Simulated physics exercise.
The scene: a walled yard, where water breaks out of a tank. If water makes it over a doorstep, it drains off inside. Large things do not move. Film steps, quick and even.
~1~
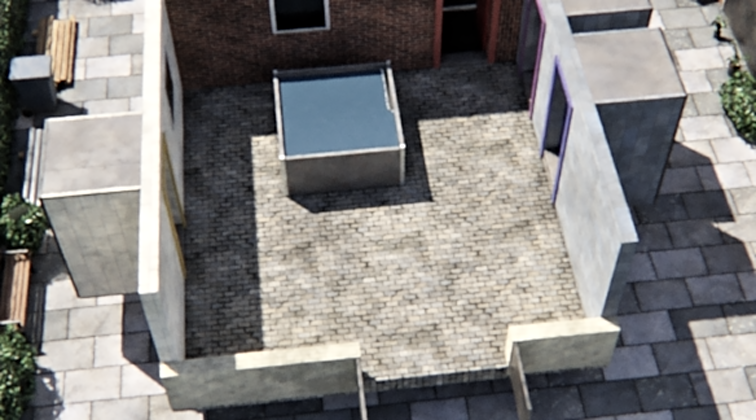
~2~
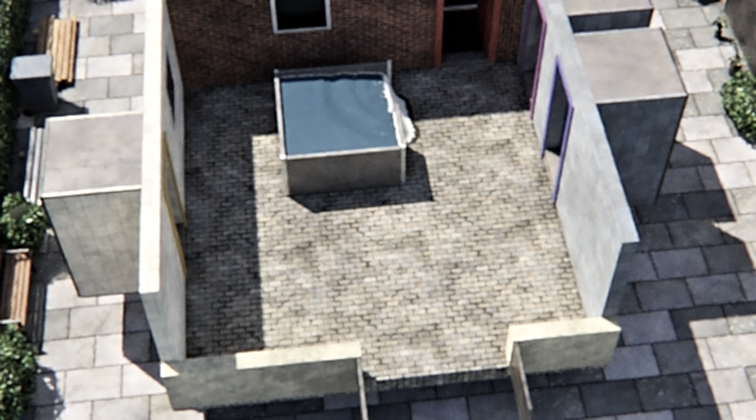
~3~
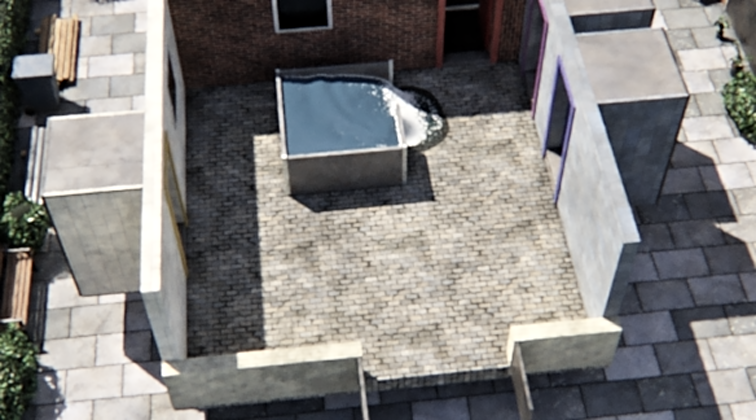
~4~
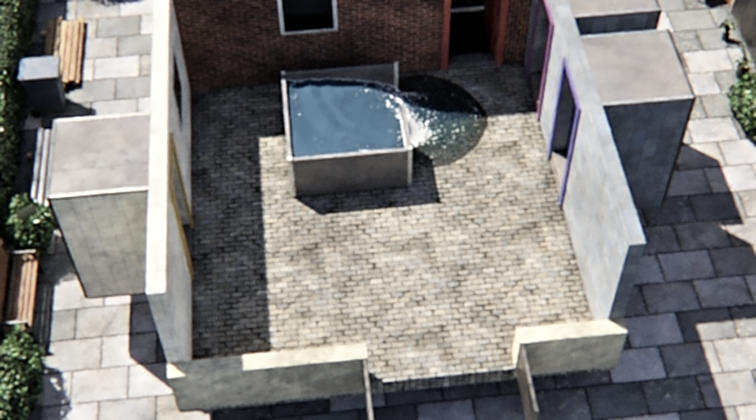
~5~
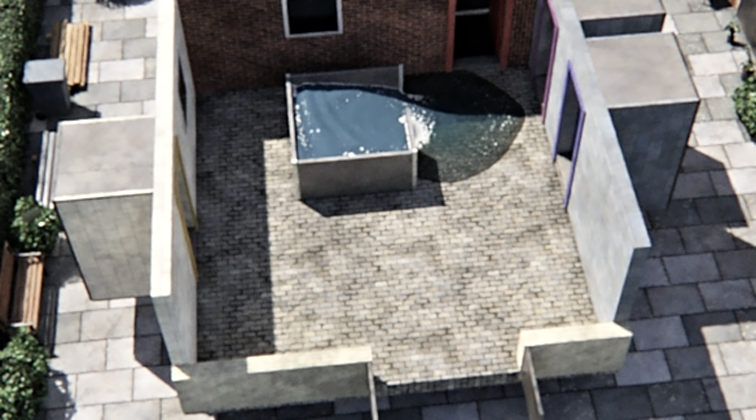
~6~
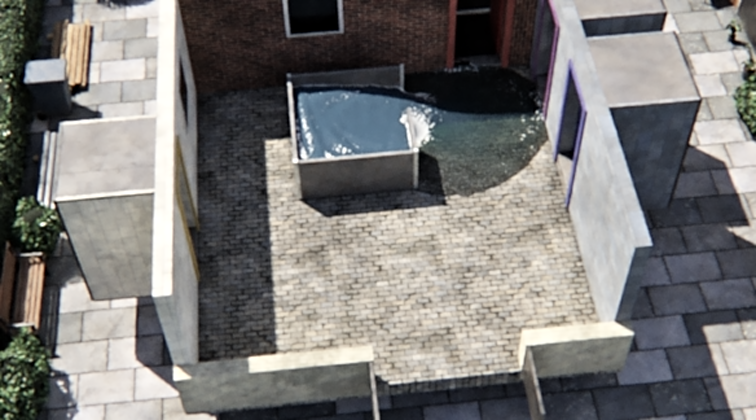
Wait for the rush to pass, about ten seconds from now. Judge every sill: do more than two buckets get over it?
I expect the purple door to go over the limit; I expect the red door to go over the limit; I expect the blue door to stay within two buckets; I expect the yellow door to stay within two buckets.
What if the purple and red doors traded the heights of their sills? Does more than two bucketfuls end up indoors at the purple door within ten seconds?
Well, the purple door ends up over.
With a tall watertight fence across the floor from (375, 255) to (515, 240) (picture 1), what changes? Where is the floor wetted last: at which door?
My answer is the yellow one.
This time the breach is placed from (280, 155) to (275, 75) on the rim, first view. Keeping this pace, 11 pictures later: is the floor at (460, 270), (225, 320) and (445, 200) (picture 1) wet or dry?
One after the other: Dry, under water, clear.
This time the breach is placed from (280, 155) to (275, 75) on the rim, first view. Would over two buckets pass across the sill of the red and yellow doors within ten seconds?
Result - red door: Within bounds; yellow door: Beyond the limit.
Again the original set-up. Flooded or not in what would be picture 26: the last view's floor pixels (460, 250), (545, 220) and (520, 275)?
As listed, the points end up soaked, soaked and soaked.
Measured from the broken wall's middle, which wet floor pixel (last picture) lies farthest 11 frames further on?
Roughly at (597, 317).
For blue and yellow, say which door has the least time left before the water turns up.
Clearly the blue door.
A moment on, water covers 20 % of the floor; the purple door over two buckets in, the red door over two buckets in, the blue door wet at the sill, nothing in, the yellow door not reached.
Next, water covers 25 % of the floor; the purple door far over two buckets in, the red door far over two buckets in, the blue door wet at the sill, nothing in, the yellow door not reached.
Then, water covers 45 % of the floor; the purple door far over two buckets in, the red door far over two buckets in, the blue door wet at the sill, nothing in, the yellow door not reached.
Later, water covers 65 % of the floor; the purple door far over two buckets in, the red door far over two buckets in, the blue door wet at the sill, nothing in, the yellow door not reached.
In the end, water covers 90 % of the floor; the purple door far over two buckets in, the red door far over two buckets in, the blue door wet at the sill, nothing in, the yellow door wet at the sill, nothing in.
